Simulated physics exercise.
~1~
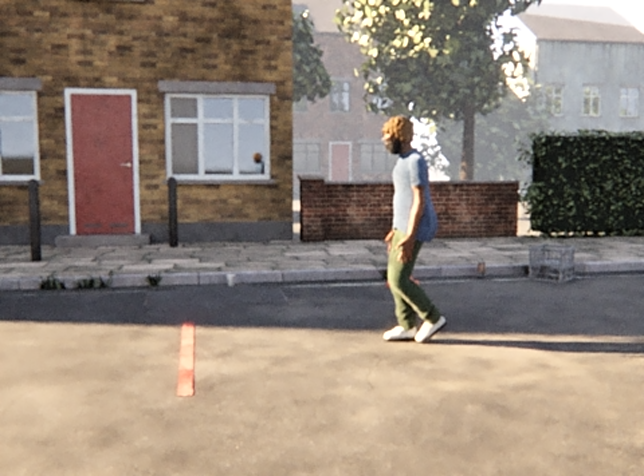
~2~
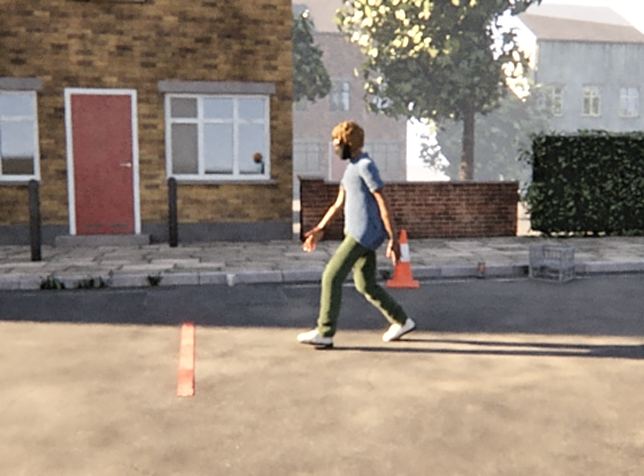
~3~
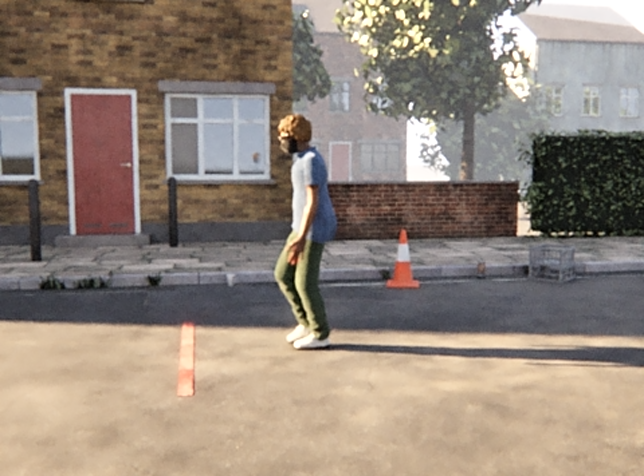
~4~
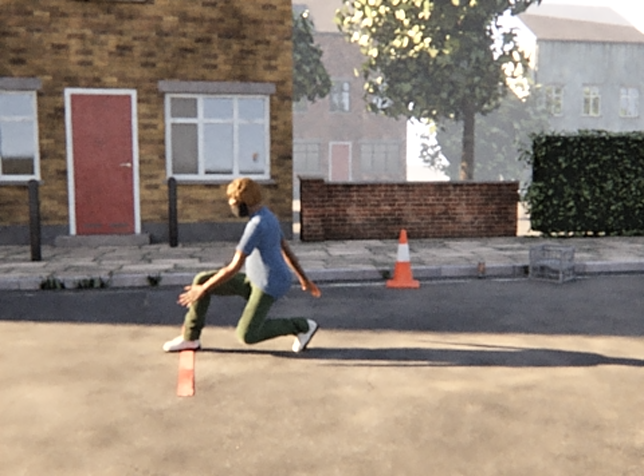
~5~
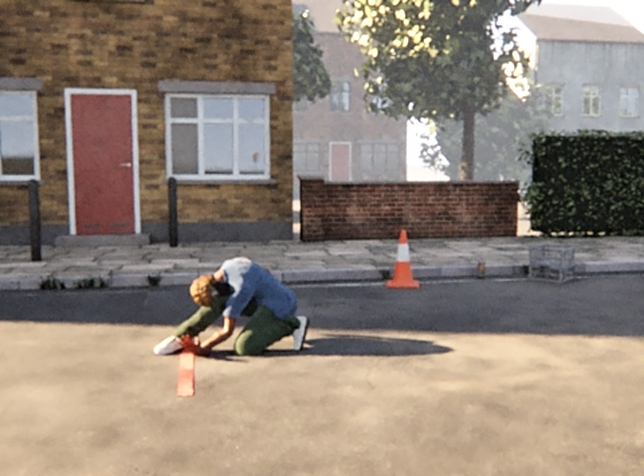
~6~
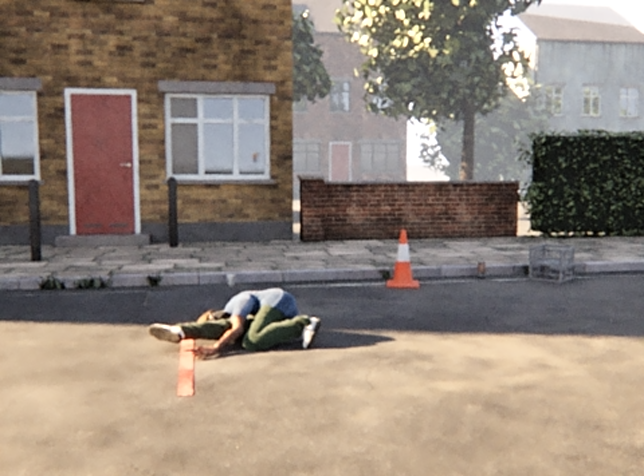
A person in a blue top and green trousers strode left across the road toward a red strip, then suddenly dropped to their knees, folded forward and slumped down, ending crumpled on the ground with their head and hips short of the strip.
